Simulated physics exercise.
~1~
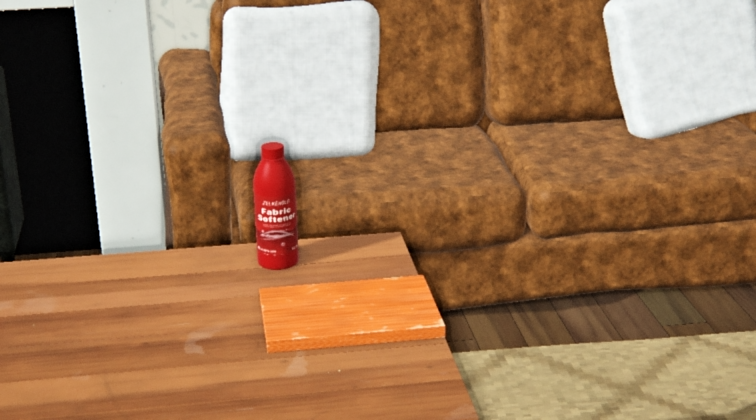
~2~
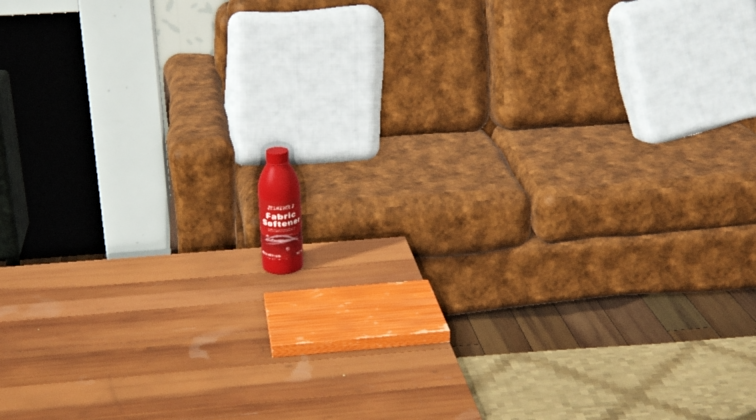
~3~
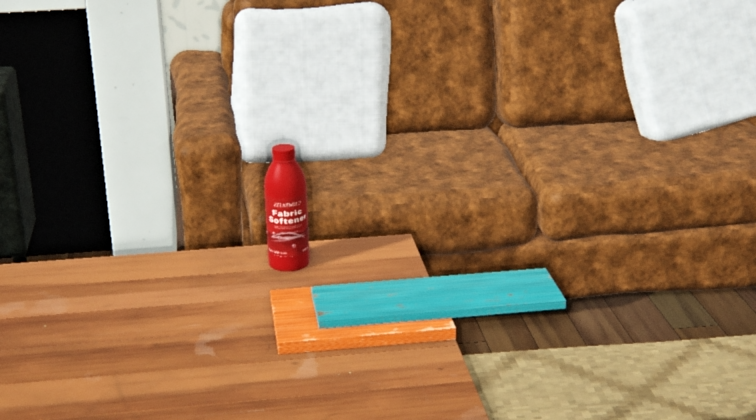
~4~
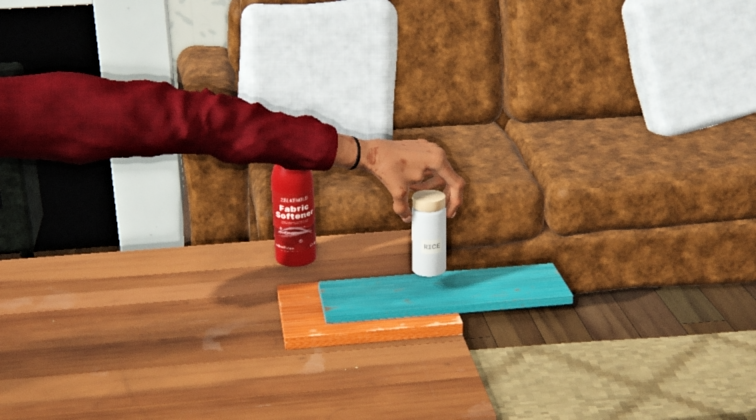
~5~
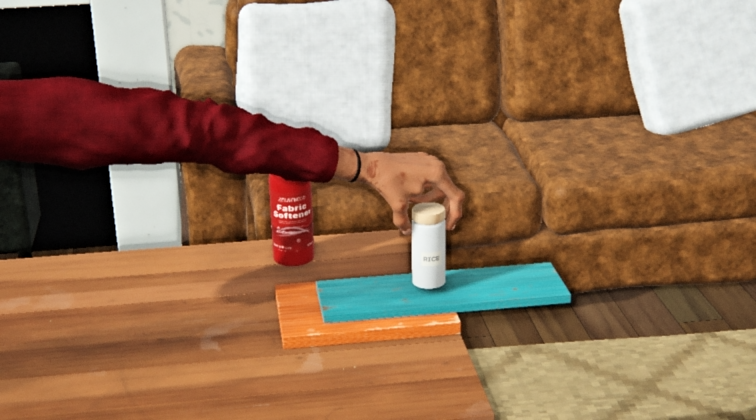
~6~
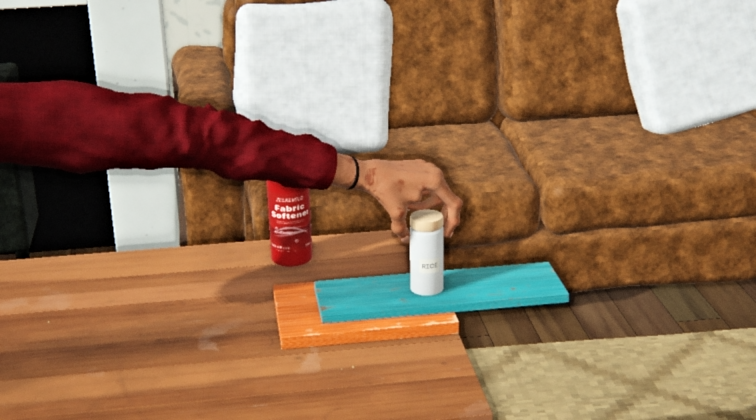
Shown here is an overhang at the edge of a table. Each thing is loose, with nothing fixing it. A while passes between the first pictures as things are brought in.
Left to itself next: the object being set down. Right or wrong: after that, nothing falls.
Right.
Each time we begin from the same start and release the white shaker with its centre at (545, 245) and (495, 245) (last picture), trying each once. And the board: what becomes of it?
The first time it drops, and the second time it drops.
Then, 0.60 s after the last picture, things are still on the move.
Then, 1.40 s after the last picture, nothing has stirred.
Then, 2.20 s after the last picture, things are still on the move.
At rest, all 4 in place. Seen from the same camera at the end, white shaker near (428, 253). The board stays on the table.
